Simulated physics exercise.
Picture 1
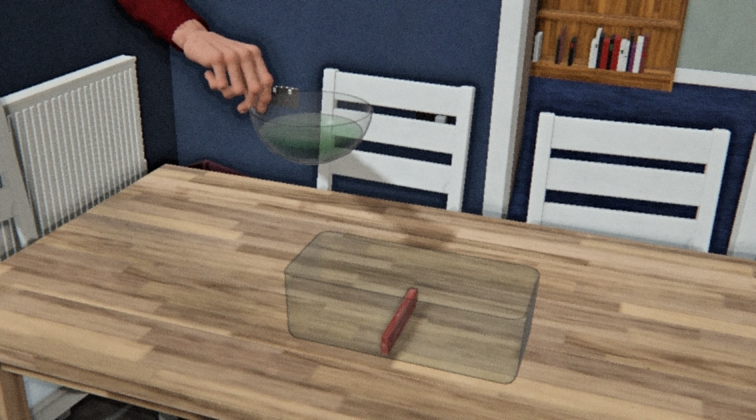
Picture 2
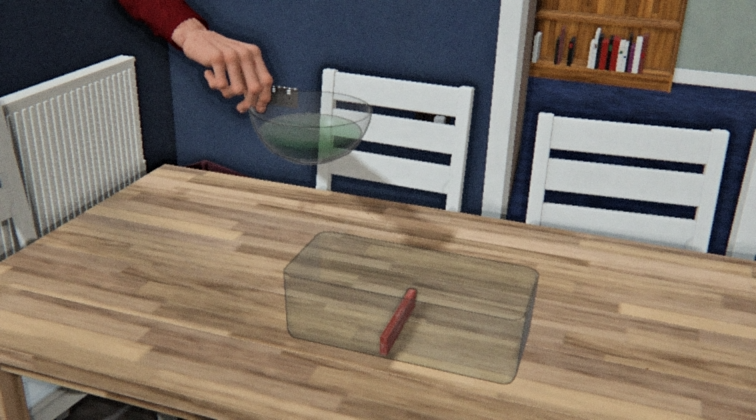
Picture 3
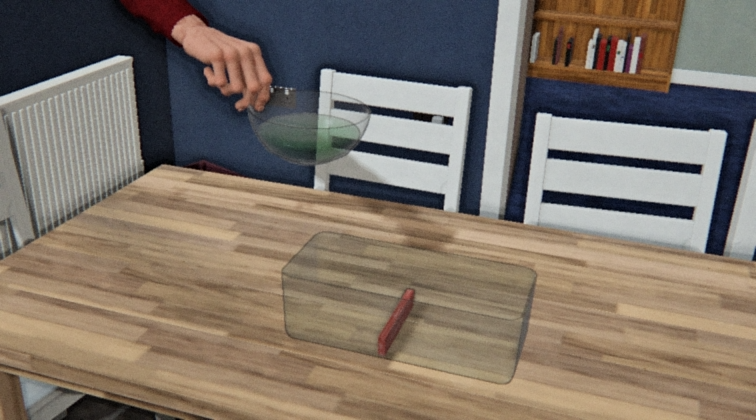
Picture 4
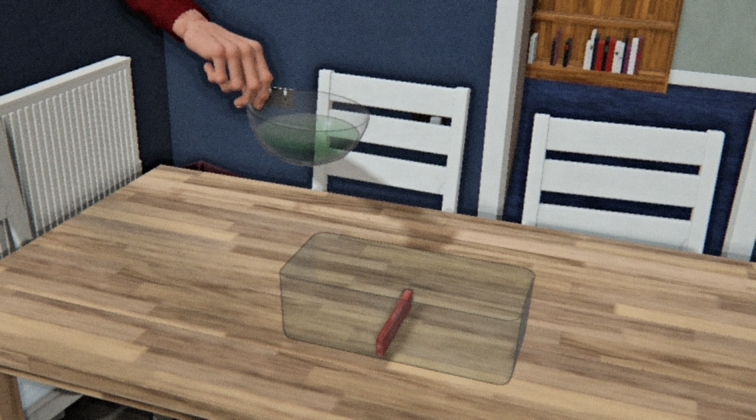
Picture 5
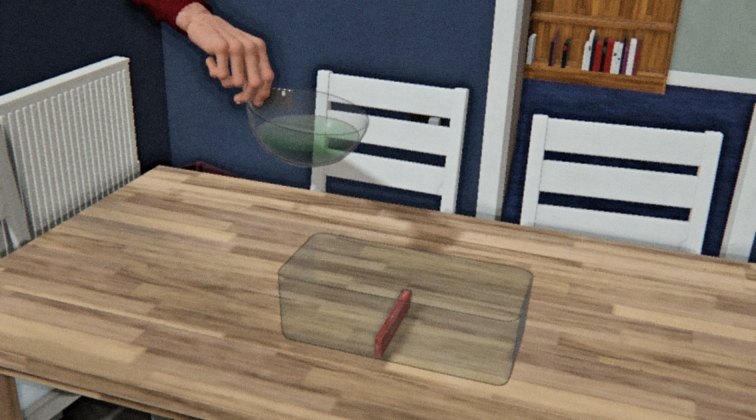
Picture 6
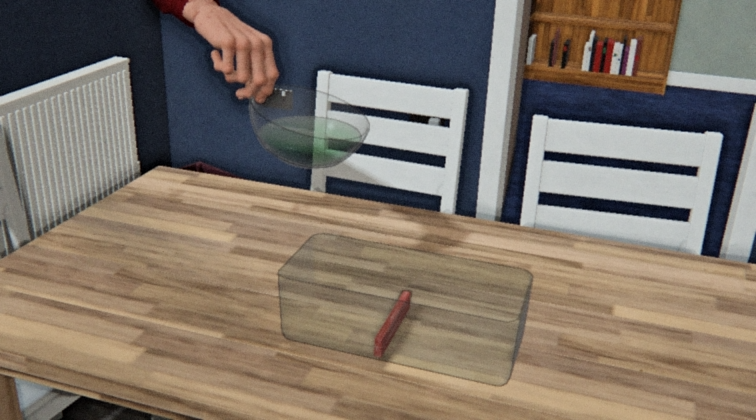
At a wooden dining table, a red-sleeved hand slightly tilting a glass bowl of green liquid above a clear basin with a red divider.
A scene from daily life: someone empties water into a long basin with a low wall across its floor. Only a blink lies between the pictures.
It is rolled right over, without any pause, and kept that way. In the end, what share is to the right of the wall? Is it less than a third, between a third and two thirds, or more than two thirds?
Between a third and two thirds.
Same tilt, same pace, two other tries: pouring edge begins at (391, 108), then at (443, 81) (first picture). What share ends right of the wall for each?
First try: 75 percent; second try: 90 percent.
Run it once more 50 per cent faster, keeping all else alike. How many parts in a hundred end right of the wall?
Near 45 %.
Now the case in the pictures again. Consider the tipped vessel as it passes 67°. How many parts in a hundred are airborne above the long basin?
Around 40 in a hundred.
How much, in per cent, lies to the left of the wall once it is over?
Close to 45 in a hundred.
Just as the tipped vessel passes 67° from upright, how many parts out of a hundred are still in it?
45 in a hundred.
A moment on, the tilt is 67° and 44 per cent is still to pour, 4 is left of the wall and 11 right of it.
Next, the tilt is 101° and 0 per cent is still to pour, 42 is left of the wall and 50 right of it.
Then the tilt is 109° and 0 per cent is still to pour, 47 is left of the wall and 52 right of it.
Later the tilt is 109° and 0 per cent is still to pour, 47 is left of the wall and 52 right of it.
In the end 47 per cent lies left of the wall, 52 right of it and 2 outside.
